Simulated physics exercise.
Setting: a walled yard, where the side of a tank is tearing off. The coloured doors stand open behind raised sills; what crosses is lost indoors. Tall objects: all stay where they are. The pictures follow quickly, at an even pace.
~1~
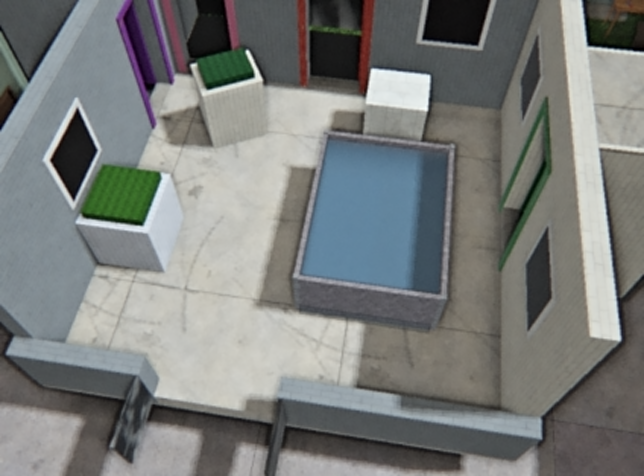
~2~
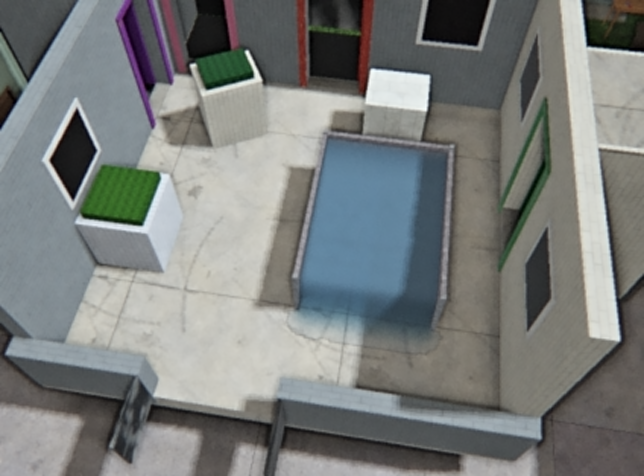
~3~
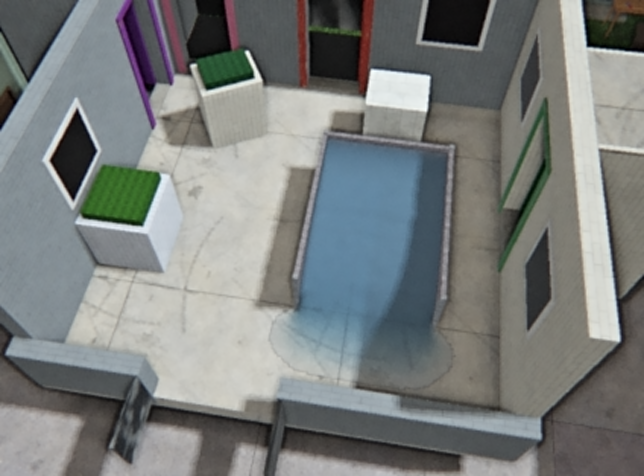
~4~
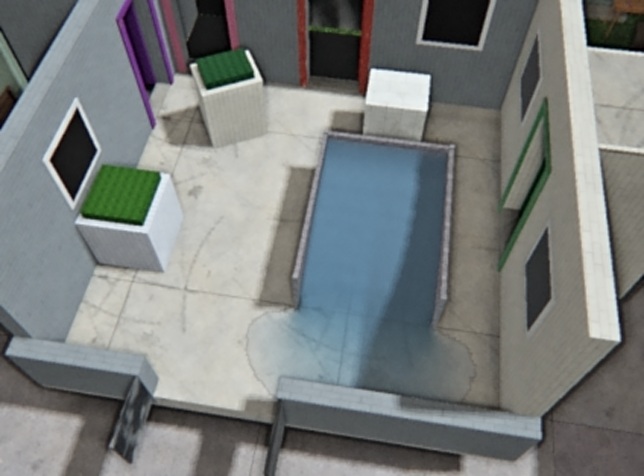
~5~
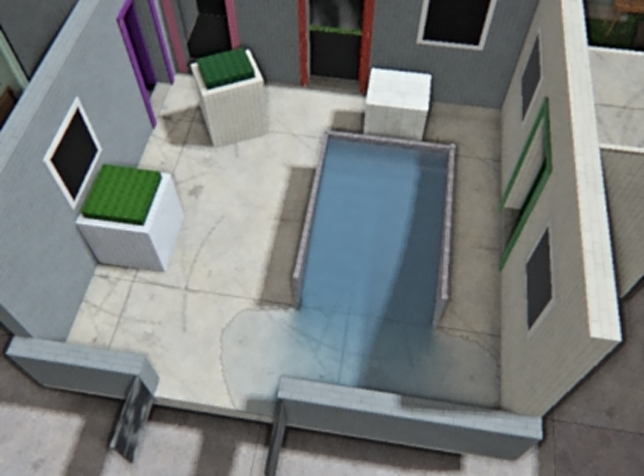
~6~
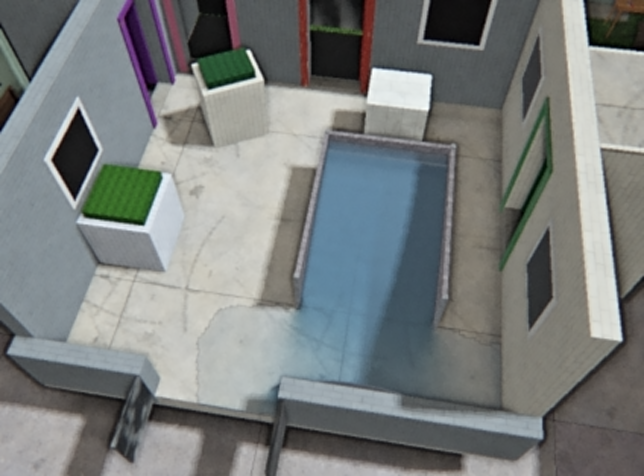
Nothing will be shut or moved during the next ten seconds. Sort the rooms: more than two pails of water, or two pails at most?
Pink door - two pails at most; purple door - more than two pails; green door - two pails at most; red door - more than two pails.
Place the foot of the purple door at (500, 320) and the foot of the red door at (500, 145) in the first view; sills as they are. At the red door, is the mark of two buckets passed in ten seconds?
Red is flooded.
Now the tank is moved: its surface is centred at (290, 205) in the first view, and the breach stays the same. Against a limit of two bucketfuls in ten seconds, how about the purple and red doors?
Result: Purple door stays inside the limit; red door stays inside the limit.
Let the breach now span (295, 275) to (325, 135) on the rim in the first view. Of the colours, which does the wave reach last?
I'd pick the green one.
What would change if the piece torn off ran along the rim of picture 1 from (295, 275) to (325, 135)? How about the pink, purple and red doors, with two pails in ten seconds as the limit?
As I see it, the pink door breaks the limit, the purple door breaks the limit and the red door breaks the limit.
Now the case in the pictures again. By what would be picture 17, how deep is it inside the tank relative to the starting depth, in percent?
I'd say some 34 %.
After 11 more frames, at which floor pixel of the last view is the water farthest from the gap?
I'd go with roughly (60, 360).
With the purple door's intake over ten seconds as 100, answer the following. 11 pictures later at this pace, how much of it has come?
Result: 0 % of the ten-second total.
A moment on, water covers 20 % of the floor; the pink door not reached, the purple door not reached, the green door not reached, the red door not reached.
Next, water covers 40 % of the floor; the pink door not reached, the purple door not reached, the green door wet at the sill, nothing in, the red door not reached.
Then, water covers 55 % of the floor; the pink door not reached, the purple door not reached, the green door wet at the sill, nothing in, the red door not reached.
Later, water covers 90 % of the floor; the pink door wet at the sill, nothing in, the purple door under two buckets in, the green door wet at the sill, nothing in, the red door over two buckets in.
In the end, water covers 100 % of the floor; the pink door under two buckets in, the purple door over two buckets in, the green door wet at the sill, nothing in, the red door over two buckets in.
